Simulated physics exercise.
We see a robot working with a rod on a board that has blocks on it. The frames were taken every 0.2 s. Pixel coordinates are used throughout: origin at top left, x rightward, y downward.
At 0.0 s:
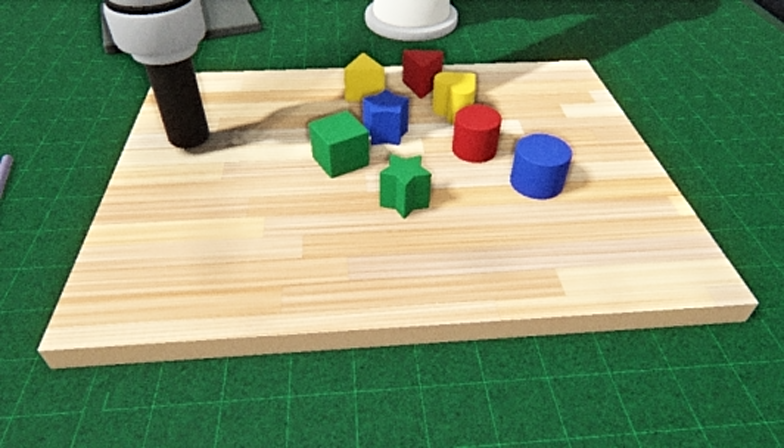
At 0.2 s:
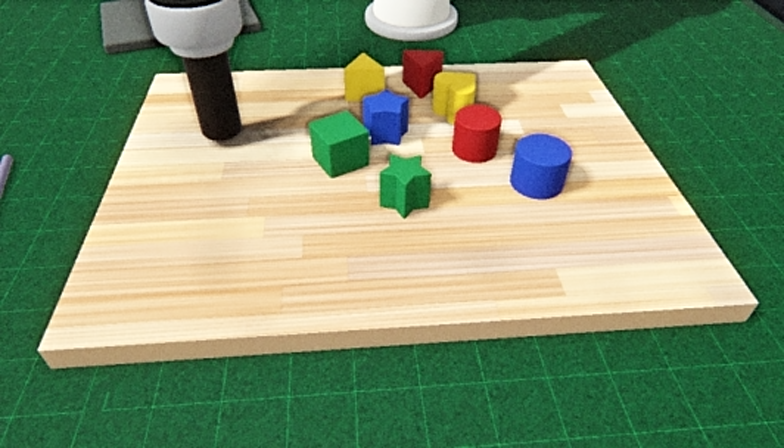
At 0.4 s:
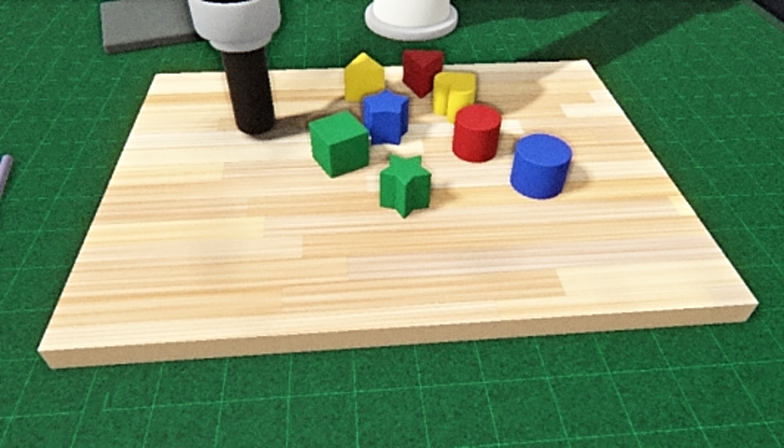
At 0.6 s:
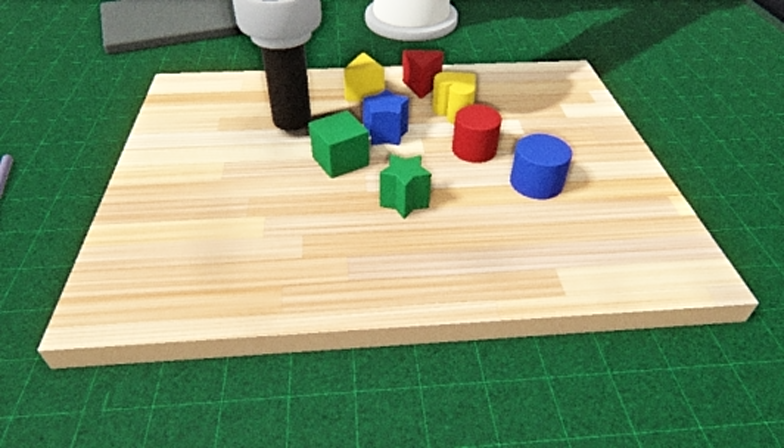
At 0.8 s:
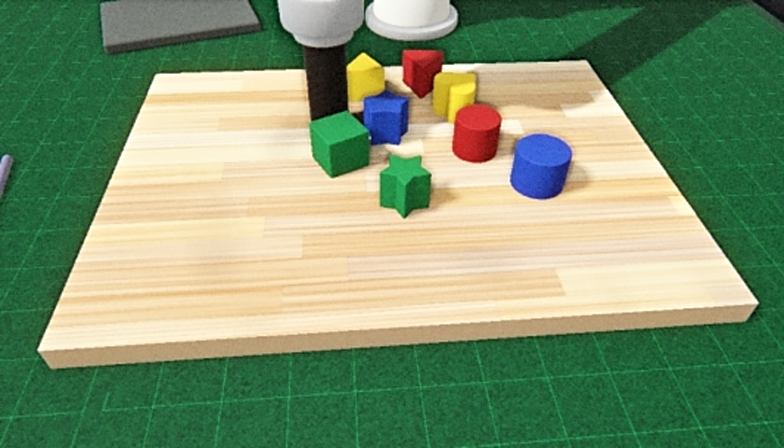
At the start, a robot's dark rod stands near the back left of a wooden board, with a cluster of red, blue, green and yellow blocks to its right. The rod moves steadily right across the board, ending just behind the green cube, while the blocks stay still.
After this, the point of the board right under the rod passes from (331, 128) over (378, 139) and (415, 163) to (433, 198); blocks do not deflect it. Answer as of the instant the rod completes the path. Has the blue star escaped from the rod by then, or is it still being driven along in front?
Slid away.
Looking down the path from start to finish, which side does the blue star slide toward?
Moves left.
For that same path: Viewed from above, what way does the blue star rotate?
Viewed from above: Anti-clockwise.
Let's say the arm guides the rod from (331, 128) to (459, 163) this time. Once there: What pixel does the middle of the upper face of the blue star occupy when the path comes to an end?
If I read the scene right, the answer is (485, 112).
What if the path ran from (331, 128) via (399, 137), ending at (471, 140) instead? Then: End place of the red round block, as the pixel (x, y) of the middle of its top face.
It ends at (558, 127).
What follows on the original path. One third of the way, rod (378, 131); blue star (423, 108).
Two thirds of the way, rod (416, 155); blue star (463, 123), turned 40° anticlockwise; red round block (502, 117).
At the end, rod (434, 190); green square piece not moved; blue star (466, 129), turned 60° anticlockwise; green star (402, 178), turned 50° clockwise; red round block (504, 117).
